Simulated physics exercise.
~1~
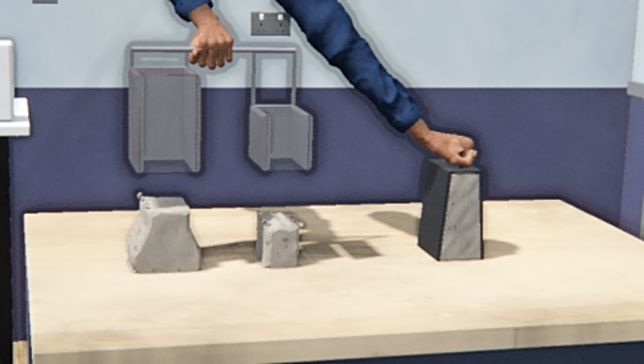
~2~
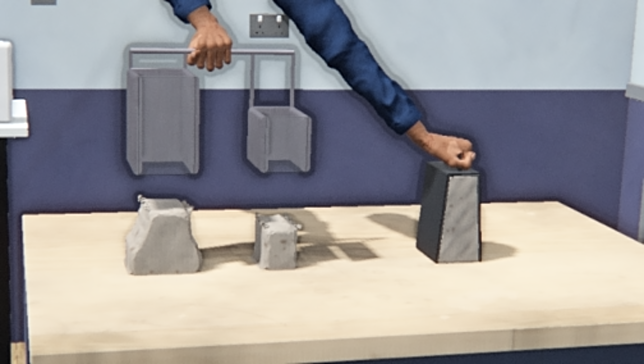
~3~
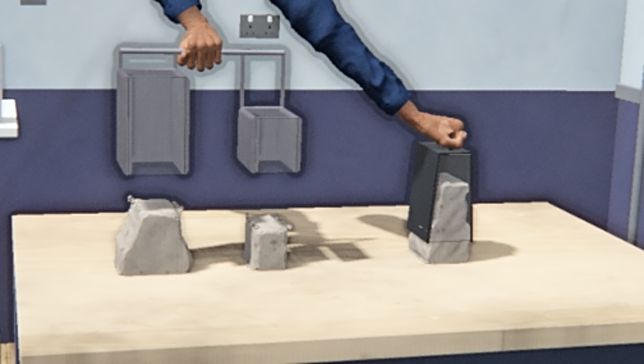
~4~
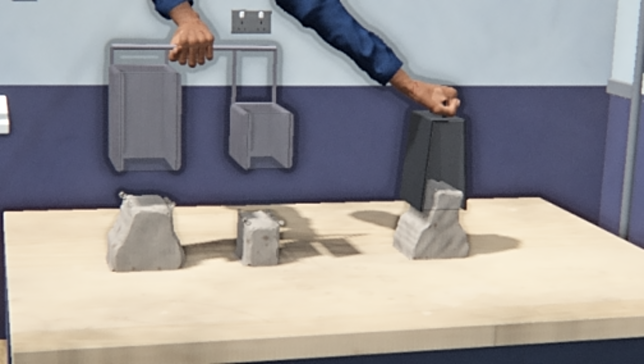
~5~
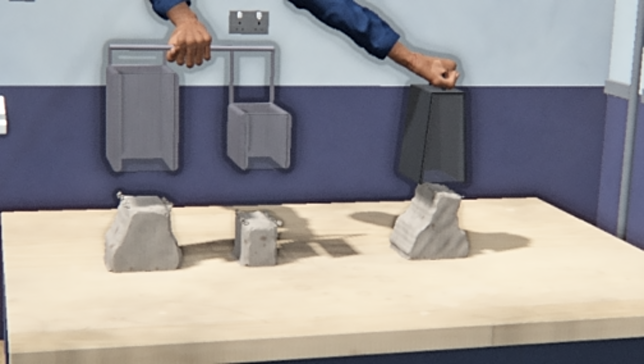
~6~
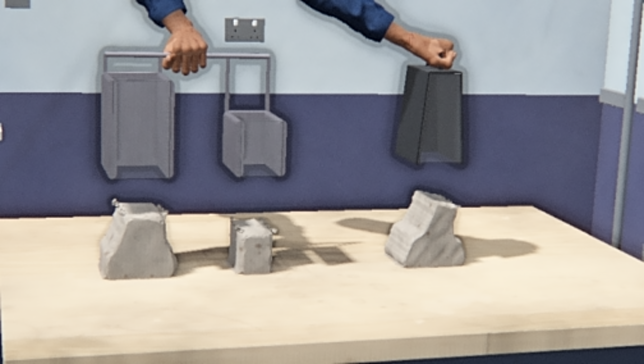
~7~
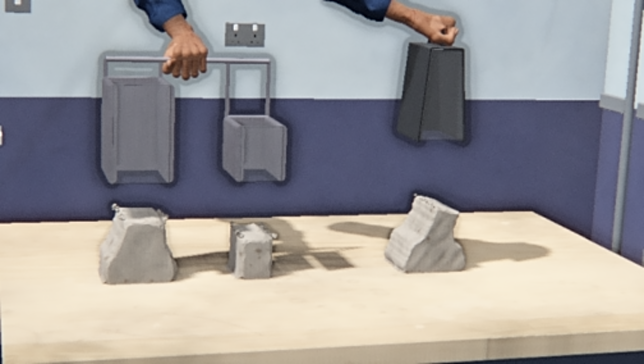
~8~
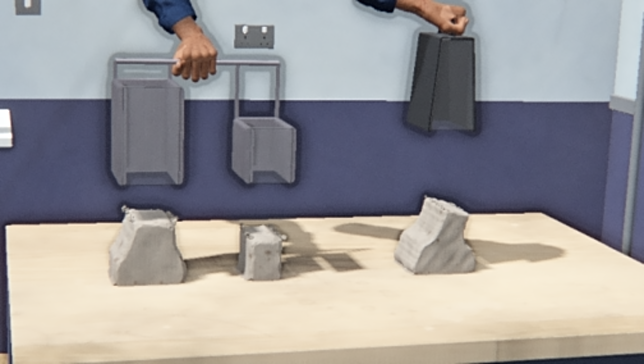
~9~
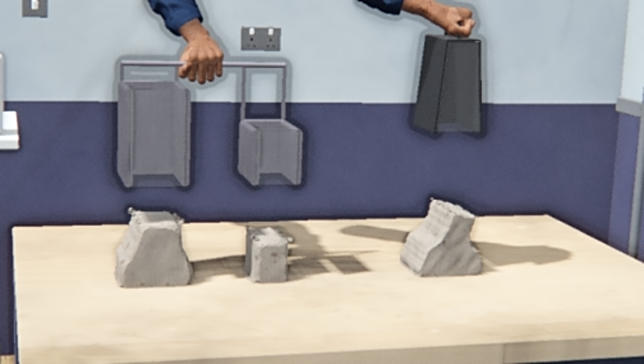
A dark, tapered container was lifted straight up off the right side of a pale table by a hand, leaving a lumpy grey block that slumped and leaned, while another hand held two joined grey containers above two smaller-looking blocks on the left.
